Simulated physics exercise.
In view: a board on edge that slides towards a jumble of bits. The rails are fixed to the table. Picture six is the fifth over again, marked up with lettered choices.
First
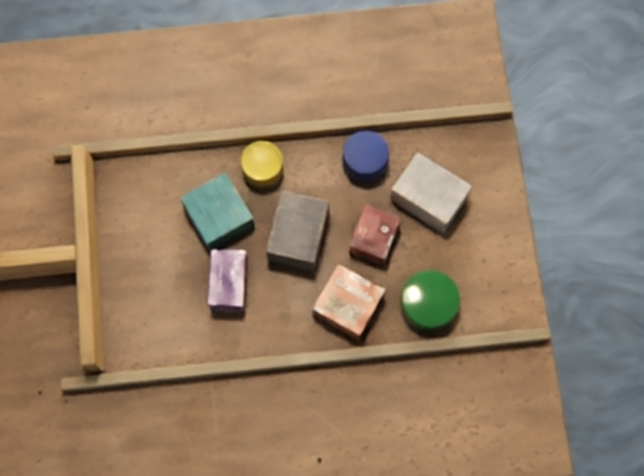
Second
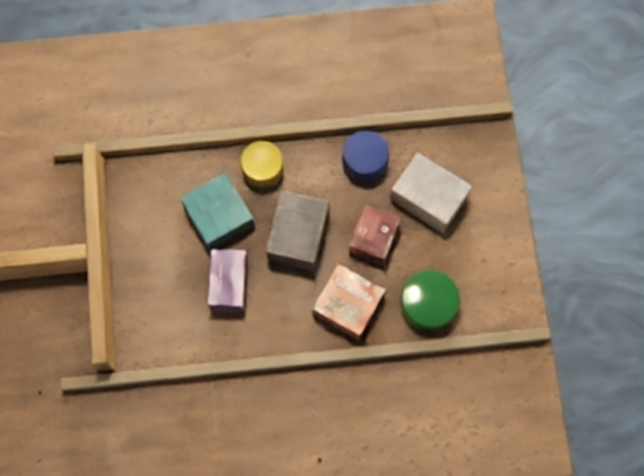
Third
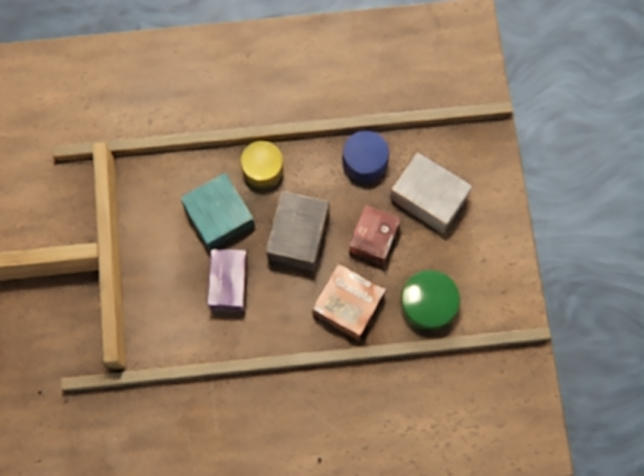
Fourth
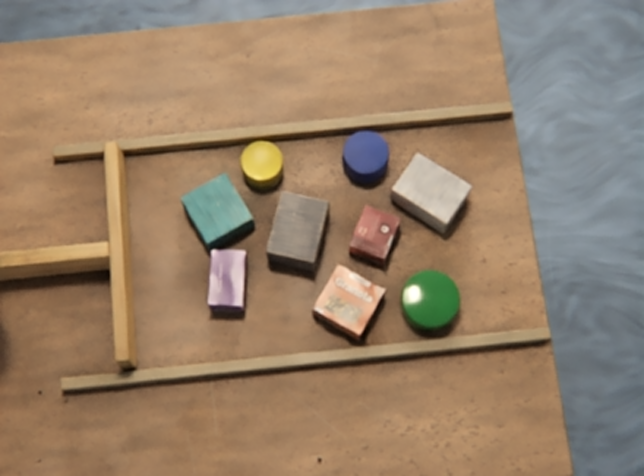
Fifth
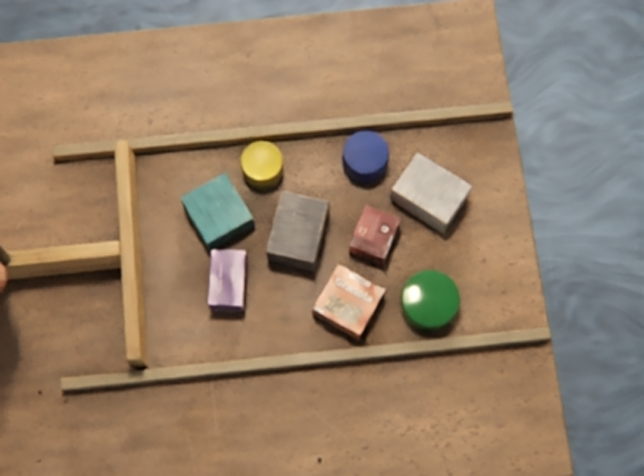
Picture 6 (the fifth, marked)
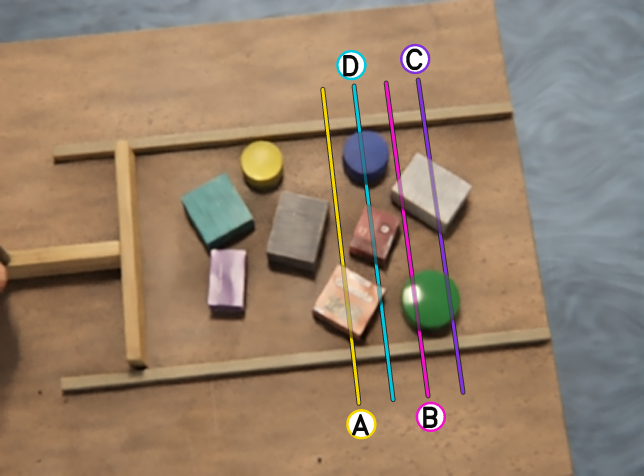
Hand at the left edge sliding a wooden board slowly right between two rails towards scattered coloured blocks and discs, which stay still.
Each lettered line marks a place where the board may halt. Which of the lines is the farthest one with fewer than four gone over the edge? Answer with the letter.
At C, and not beyond.
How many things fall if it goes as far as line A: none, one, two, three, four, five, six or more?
In all, none.
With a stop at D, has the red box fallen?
No.
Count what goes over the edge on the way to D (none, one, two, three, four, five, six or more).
In all, none.
On the marked copy, A at (340, 239); B at (406, 233); C at (440, 229); D at (373, 236).
With C. Early on, board (239, 236); grey block (327, 228); purple packet (270, 277).
Further on, board (352, 224); green pot (485, 305); red box (474, 249).
At the end, board (438, 216); red box over the edge; white block over the edge; three fallen.
As for the rest, A is within the limit but short; B is within the limit but short; D is within the limit but short.
